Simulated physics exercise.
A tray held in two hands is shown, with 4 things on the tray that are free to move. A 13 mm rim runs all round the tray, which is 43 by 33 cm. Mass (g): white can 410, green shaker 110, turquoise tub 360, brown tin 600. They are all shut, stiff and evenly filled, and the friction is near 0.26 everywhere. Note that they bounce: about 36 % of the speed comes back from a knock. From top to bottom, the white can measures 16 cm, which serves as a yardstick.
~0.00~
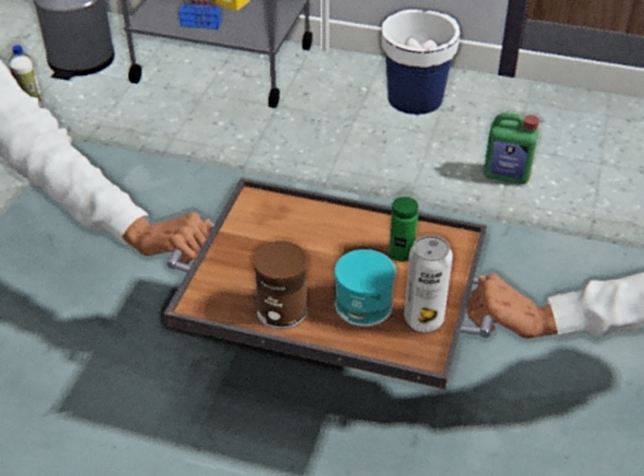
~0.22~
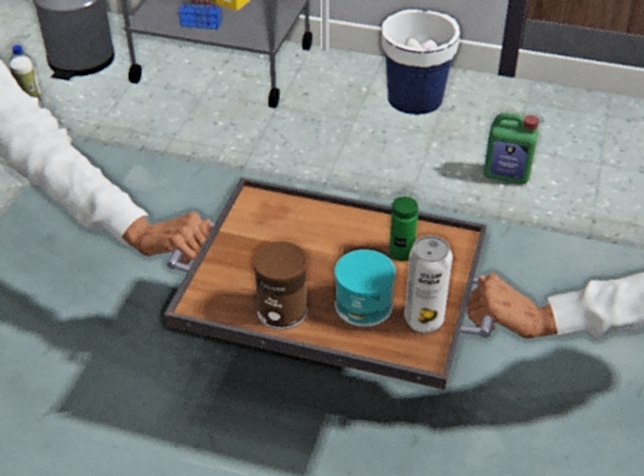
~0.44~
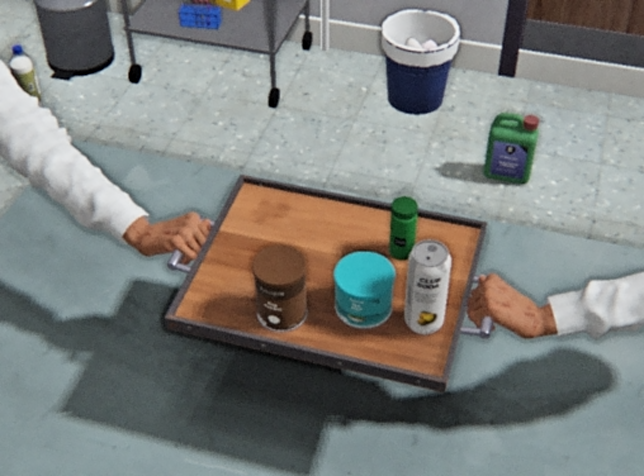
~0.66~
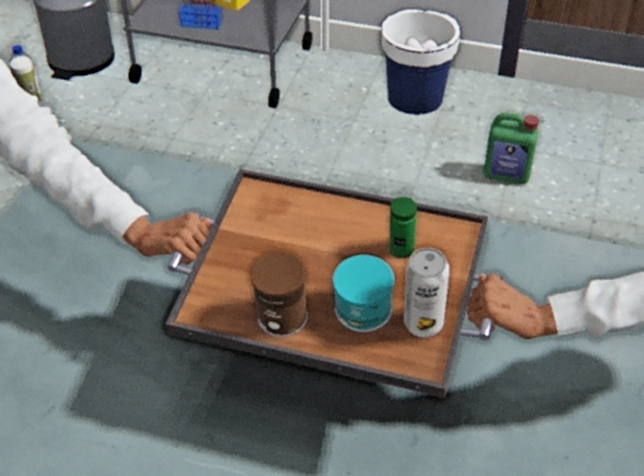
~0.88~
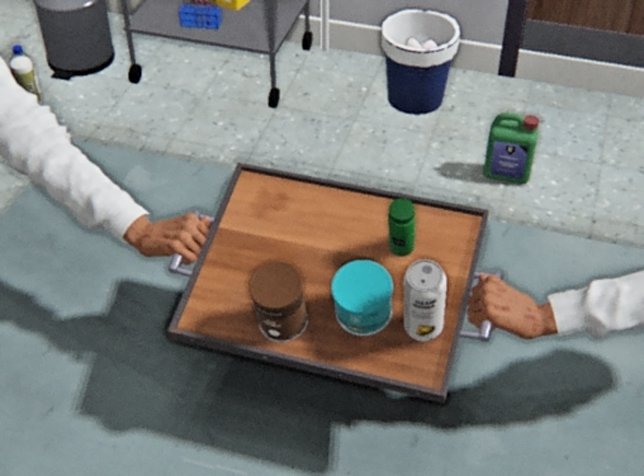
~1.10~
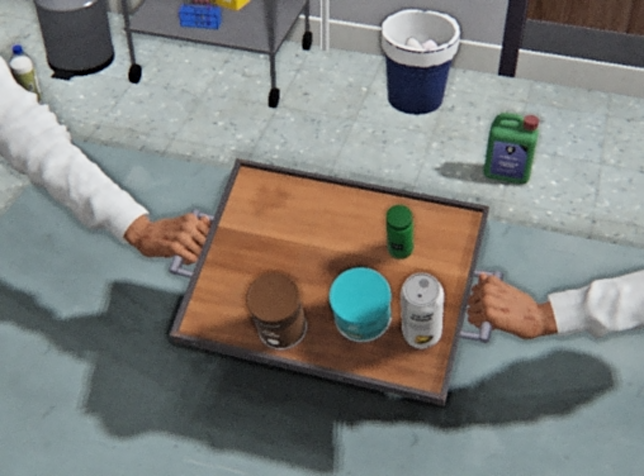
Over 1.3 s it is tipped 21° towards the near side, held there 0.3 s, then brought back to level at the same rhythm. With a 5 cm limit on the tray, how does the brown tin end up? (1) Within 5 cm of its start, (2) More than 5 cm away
Answer: 1.
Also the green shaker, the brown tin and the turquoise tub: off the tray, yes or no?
Well, the green shaker does come off, the brown tin does not come off, and the turquoise tub does not come off.
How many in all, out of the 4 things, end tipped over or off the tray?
So, 2 in all.
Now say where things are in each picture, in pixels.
Tray level; brown tin (281, 286); white can (428, 286), in the first picture.
Tray level; turquoise tub (365, 288); white can (428, 286), in the second picture.
Tray tilted 3°, near edge down; green shaker (403, 229); turquoise tub (364, 290), in the third picture.
Tray tilted 8°, near edge down; white can (426, 295); green shaker (403, 228), in the fourth picture.
Tray tilted 14°, near edge down; turquoise tub (363, 298); white can (424, 302), in the fifth picture.
Tray tilted 19°, near edge down; brown tin (278, 312); green shaker (400, 233), in the sixth picture.
After 1.70 s, tray tilted 21°, near edge down; white can now off the tray; brown tin moved 2 cm near (275, 322); green shaker moved 16 cm.
After 2.20 s, tray tilted 15°, near edge down; green shaker now off the tray; brown tin moved 2 cm near (275, 315); turquoise tub moved 6 cm.
In the end (3.5 s), off the tray, white can and green shaker; not toppled but over 5 cm from the start, turquoise tub; brown tin under 5 cm from the start. At the end, from the last picture's camera, brown tin near (277, 295).
